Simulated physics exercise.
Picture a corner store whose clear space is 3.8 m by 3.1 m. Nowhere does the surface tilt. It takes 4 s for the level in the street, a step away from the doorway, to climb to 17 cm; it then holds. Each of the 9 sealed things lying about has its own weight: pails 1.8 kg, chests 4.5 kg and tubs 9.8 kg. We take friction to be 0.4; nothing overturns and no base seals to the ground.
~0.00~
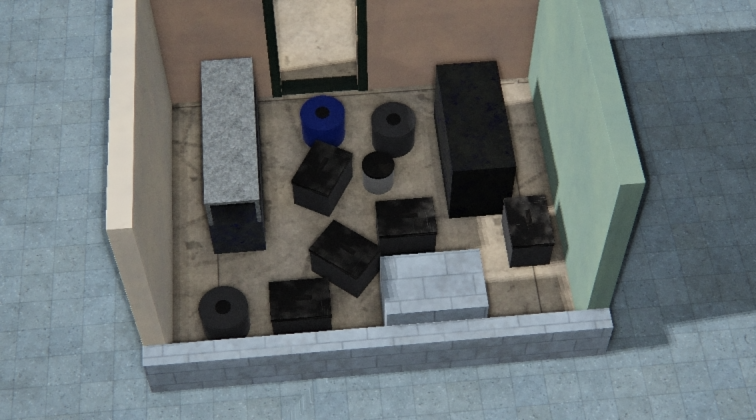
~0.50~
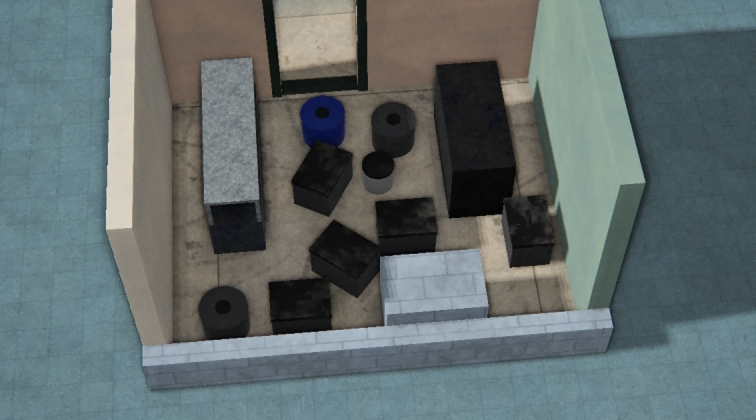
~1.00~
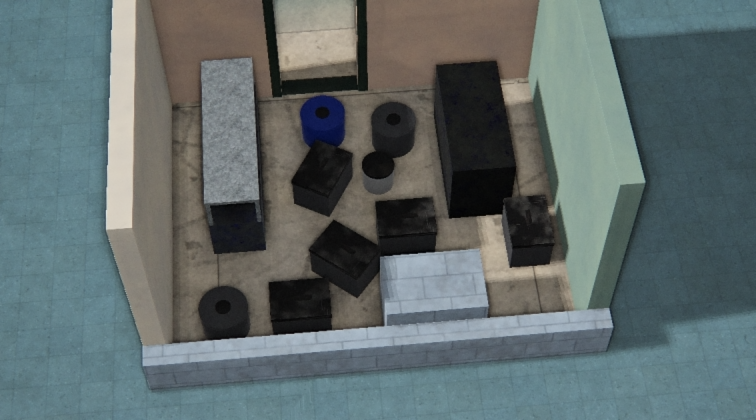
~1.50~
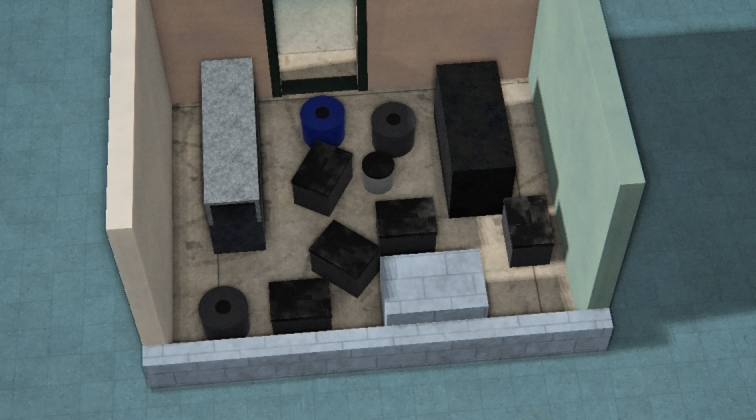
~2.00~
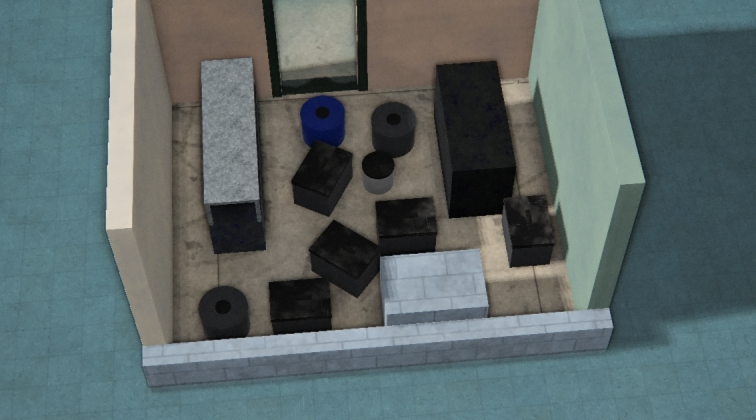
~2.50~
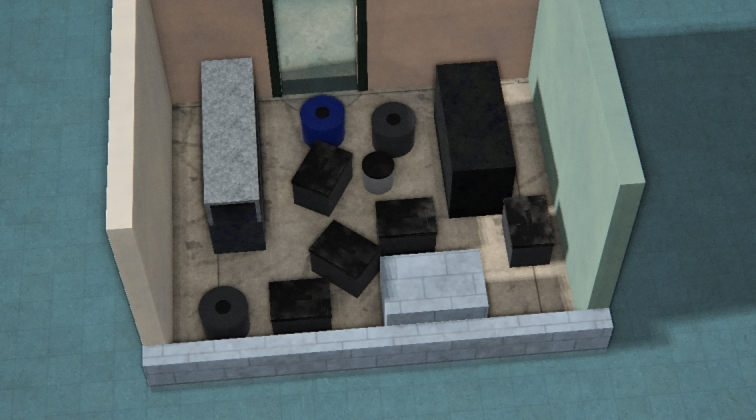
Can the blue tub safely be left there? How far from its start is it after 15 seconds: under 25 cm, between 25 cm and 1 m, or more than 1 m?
Looks like it will get pushed a long way.
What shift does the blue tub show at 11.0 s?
By then it has shifted roughly 200 cm.
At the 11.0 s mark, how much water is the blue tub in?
7 cm or so.
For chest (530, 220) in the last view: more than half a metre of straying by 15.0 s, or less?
The shift stays smaller.
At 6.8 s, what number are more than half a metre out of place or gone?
4.
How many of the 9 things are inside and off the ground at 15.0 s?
At that moment it comes to 9.
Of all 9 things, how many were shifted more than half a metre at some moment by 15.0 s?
Tally: 8.
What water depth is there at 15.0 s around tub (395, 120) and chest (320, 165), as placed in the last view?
Some 9 cm at the first, some 12 cm at the second.
After 3.5 s the blue tub is near (323, 122), 0.1 m from its start, aground; 0 afloat.
After 6.8 s the blue tub is near (341, 194), 1.0 m from its start, aground; 5 afloat.
After 11.0 s the blue tub is near (450, 217), 1.8 m from its start, afloat; 7 afloat.
After 15.0 s the blue tub is near (451, 215), 1.8 m from its start, afloat; 9 afloat.
